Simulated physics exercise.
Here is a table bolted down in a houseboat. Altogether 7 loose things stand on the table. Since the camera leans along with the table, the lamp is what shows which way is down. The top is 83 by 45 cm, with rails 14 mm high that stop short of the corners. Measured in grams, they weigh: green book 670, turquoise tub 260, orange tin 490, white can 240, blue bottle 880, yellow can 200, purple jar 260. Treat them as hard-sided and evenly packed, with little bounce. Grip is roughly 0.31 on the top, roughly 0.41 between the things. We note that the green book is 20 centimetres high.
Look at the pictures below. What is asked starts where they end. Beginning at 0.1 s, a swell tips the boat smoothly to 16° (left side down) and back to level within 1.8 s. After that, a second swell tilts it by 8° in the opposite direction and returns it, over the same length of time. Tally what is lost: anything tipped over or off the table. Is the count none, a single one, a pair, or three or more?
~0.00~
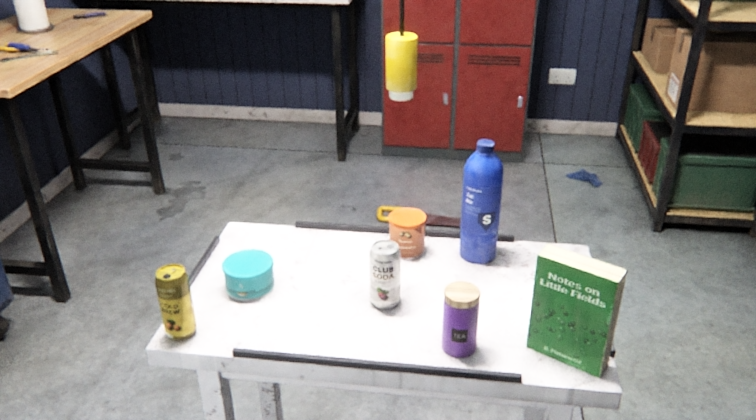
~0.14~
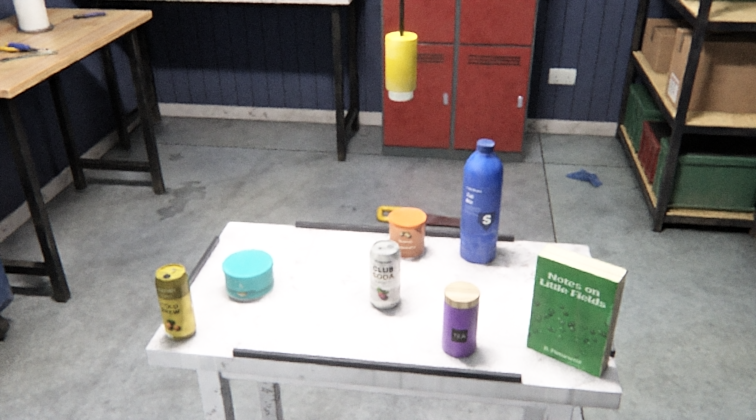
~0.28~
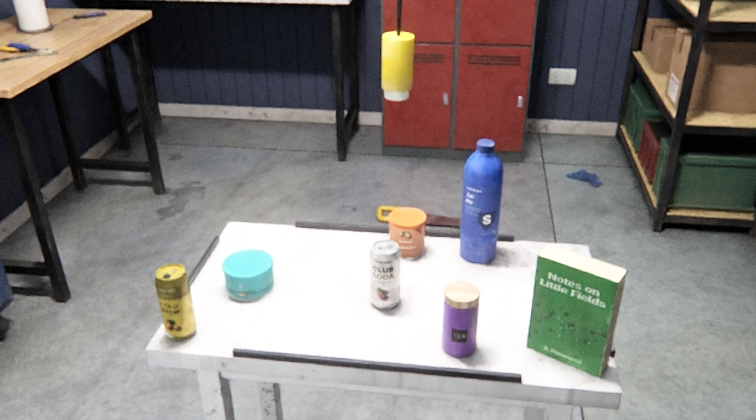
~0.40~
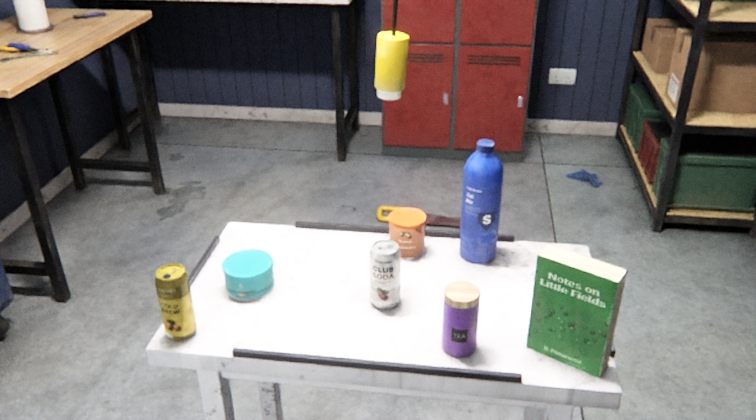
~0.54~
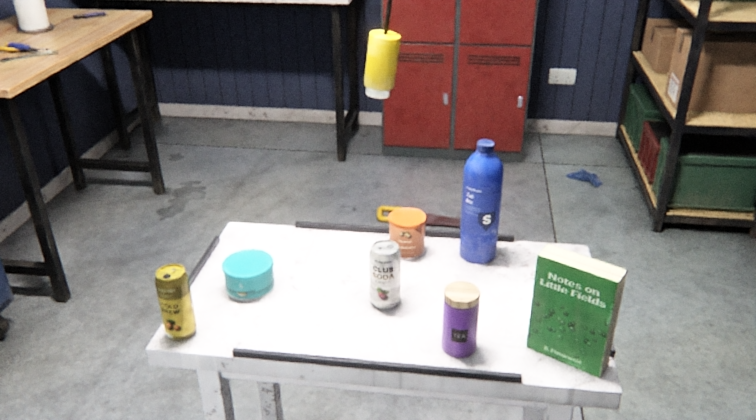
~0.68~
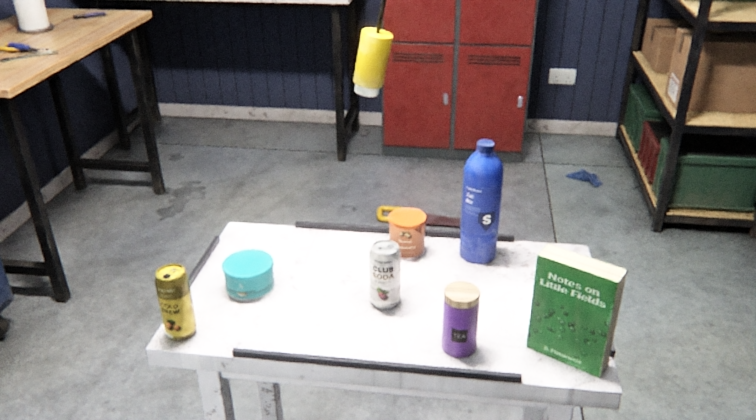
The count is none.
After 1.18 s, boat heeled 14°, left side down.
After 2.08 s, boat heeled 1°, right side down.
After 2.88 s, boat heeled 8°, right side down.
After 3.68 s, boat level.
At rest (4.2 s), all 7 in place, give or take 5 cm. In the last view, green book near (574, 311), turquoise tub near (249, 275).
